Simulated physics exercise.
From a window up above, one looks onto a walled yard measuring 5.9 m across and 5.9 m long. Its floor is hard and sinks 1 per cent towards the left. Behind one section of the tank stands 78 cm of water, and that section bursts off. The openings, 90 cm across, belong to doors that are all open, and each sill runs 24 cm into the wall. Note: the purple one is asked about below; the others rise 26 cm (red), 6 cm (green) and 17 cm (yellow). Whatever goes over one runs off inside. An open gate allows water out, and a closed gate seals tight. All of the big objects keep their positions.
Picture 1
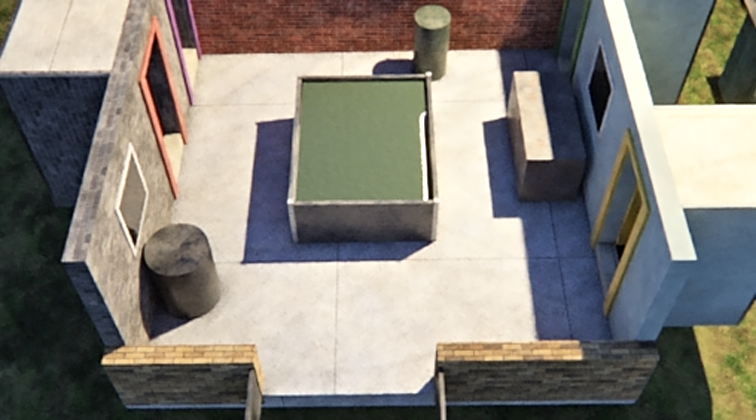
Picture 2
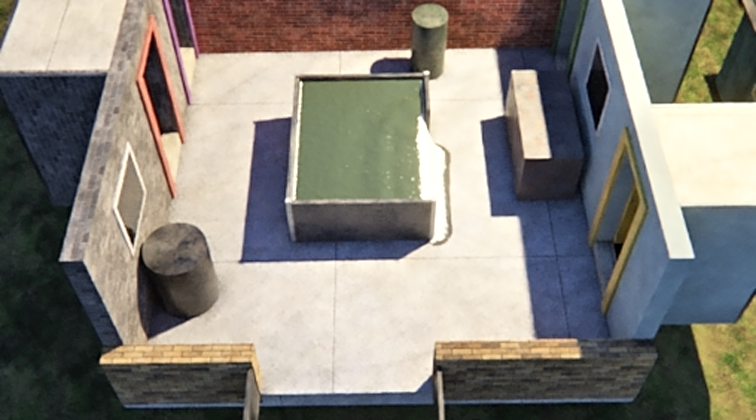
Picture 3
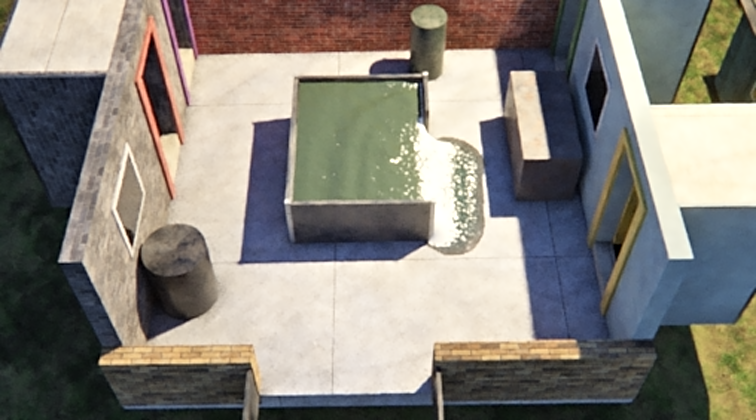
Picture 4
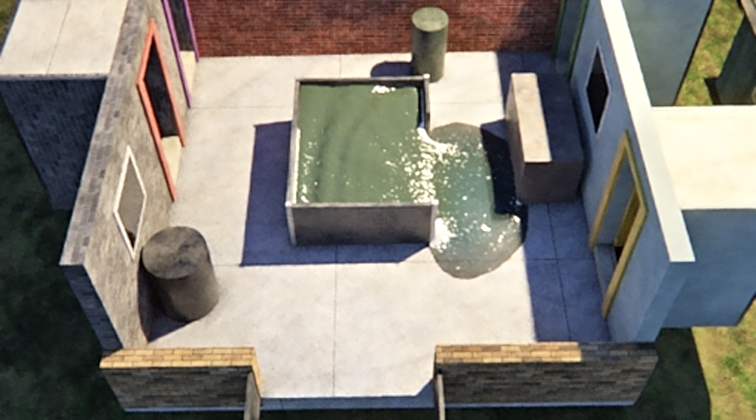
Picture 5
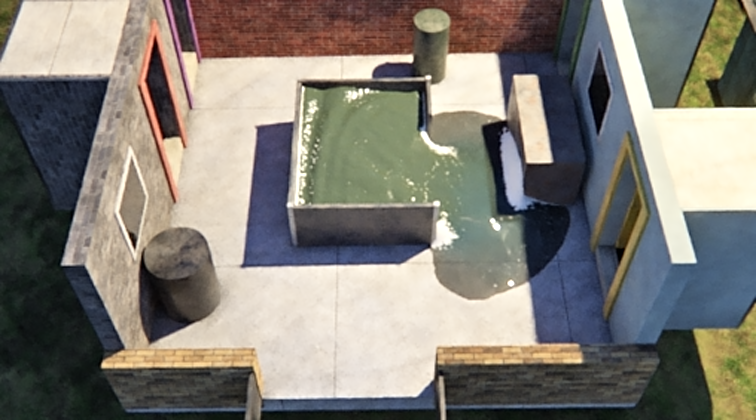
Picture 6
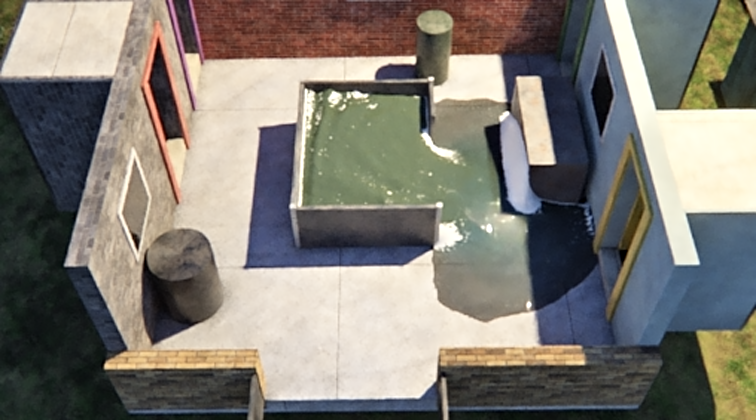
Green water pours from the tank's right side and spreads across the pale floor around a block.
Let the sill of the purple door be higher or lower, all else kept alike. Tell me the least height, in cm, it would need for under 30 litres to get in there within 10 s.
You would need roughly 11.5 cm.
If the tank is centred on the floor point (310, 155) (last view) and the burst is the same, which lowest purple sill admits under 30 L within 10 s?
Some 8.5 cm.
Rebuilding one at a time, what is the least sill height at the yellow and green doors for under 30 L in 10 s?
About 29 cm at yellow and about 15 cm at green.
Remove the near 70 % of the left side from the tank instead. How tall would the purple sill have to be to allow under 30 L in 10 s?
At least roughly 23 centimetres tall.
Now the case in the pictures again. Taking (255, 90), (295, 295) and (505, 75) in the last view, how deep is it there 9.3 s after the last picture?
Going through the spots in order gives 8, 10 and 7 centimetres.
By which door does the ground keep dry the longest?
Coming last is the red one.
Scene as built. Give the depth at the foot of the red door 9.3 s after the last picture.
Roughly 14.5 cm deep.
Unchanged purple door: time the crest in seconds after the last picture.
Crest at t of about 8.0 s.
Then, 0.7 s after the last picture water covers 30 % of the floor, deepest (52 cm) near (515, 196); it has not reached the purple door.
Then, 2.3 s after the last picture water covers 60 % of the floor, deepest (36 cm) near (597, 377); it has not reached the purple door.
Then, 9.3 s after the last picture water covers 95 % of the floor, deepest (16 cm) near (188, 146); 14 cm at the purple door, 0 litres in over its 25 cm sill.
At the purple door as built, the water peaked near 16 cm, 7.9 s after the last picture.
With a sill of 9.5 cm, 68 litres would have come in within the 10 s; with 13 cm, 16 litres. So under 30 litres takes about 11.5 cm.
